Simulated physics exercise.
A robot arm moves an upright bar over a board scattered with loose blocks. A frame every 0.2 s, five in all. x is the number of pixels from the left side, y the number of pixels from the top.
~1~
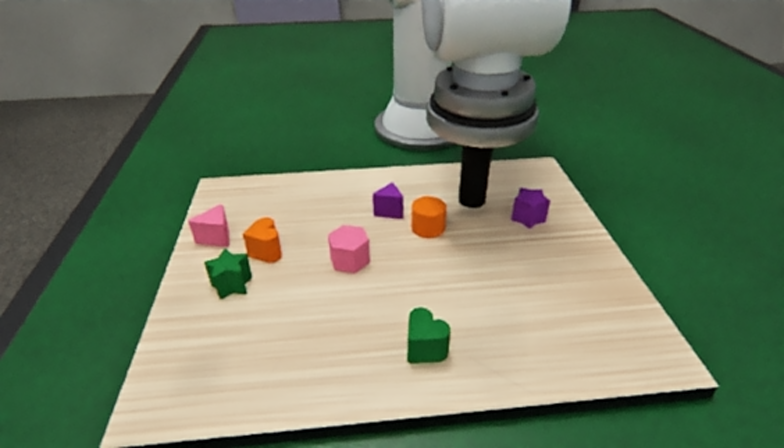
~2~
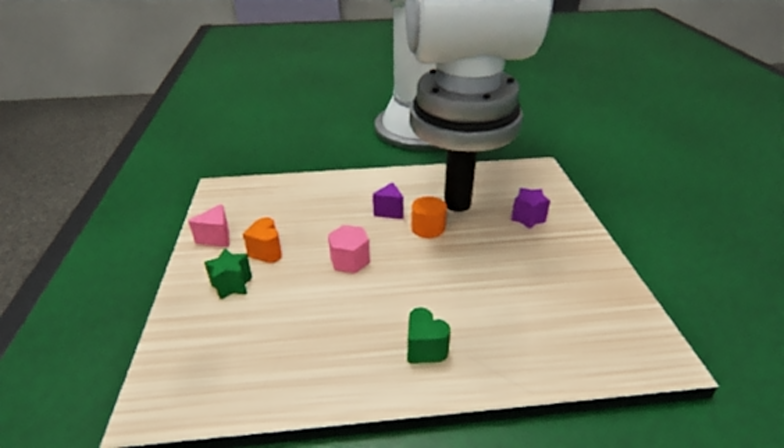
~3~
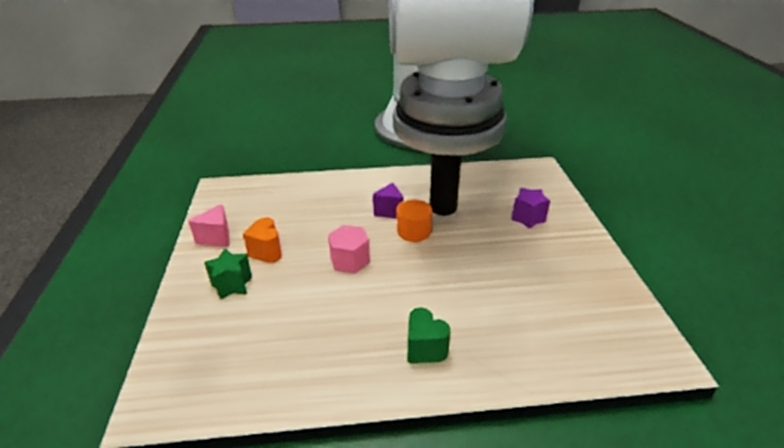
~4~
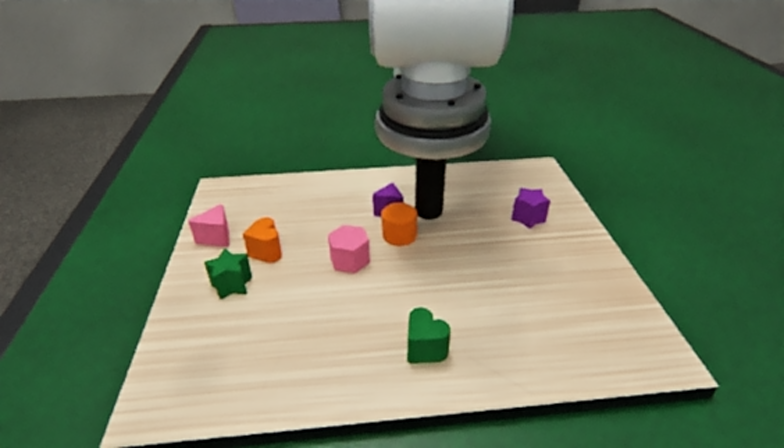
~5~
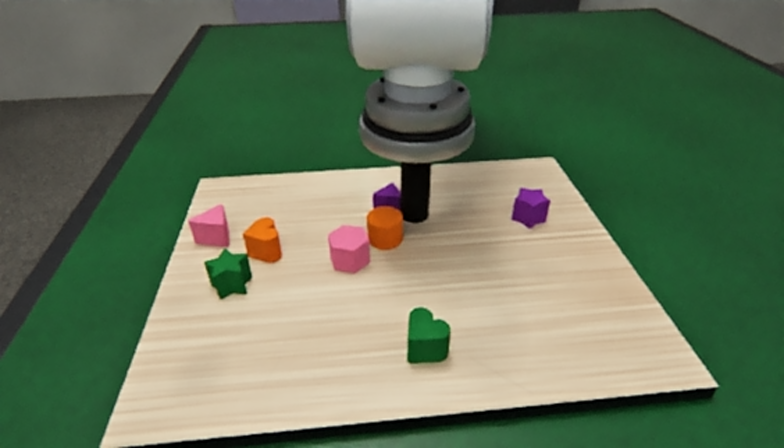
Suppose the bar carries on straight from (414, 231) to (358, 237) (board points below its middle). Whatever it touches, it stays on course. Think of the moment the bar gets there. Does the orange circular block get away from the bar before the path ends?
No, I don't think so.
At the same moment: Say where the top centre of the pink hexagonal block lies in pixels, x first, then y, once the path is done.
The middle of its upper face should be somewhere near (322, 246).
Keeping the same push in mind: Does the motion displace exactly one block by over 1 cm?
In short: No.
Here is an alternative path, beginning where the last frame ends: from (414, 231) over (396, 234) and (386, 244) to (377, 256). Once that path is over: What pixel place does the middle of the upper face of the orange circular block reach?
It sits at (344, 227).
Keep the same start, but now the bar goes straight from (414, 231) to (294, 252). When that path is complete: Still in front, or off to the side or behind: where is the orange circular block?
It remains before the bar.
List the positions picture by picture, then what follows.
In the first frame, tip of the bar at (472, 201), middles of tops, pink hexagonal block at (348, 237), orange circular block at (429, 205), purple triangular piece at (389, 191).
In the second frame, bar at (457, 204), nothing pushed.
In the third frame, bar at (443, 208), orange circular block at (415, 209).
In the fourth frame, bar at (429, 212), orange circular block at (400, 213).
In the fifth frame, bar at (415, 215), pink hexagonal block at (348, 237), orange circular block at (385, 216), purple triangular piece at (389, 191).
The first path, step by step. Halfway along, bar at (385, 218); pink hexagonal block at (335, 241), turned 30° anticlockwise; orange circular block at (354, 219).
At the end, bar at (357, 220); pink hexagonal block at (322, 246), turned 80° anticlockwise; orange circular block at (325, 222); purple triangular piece unmoved.
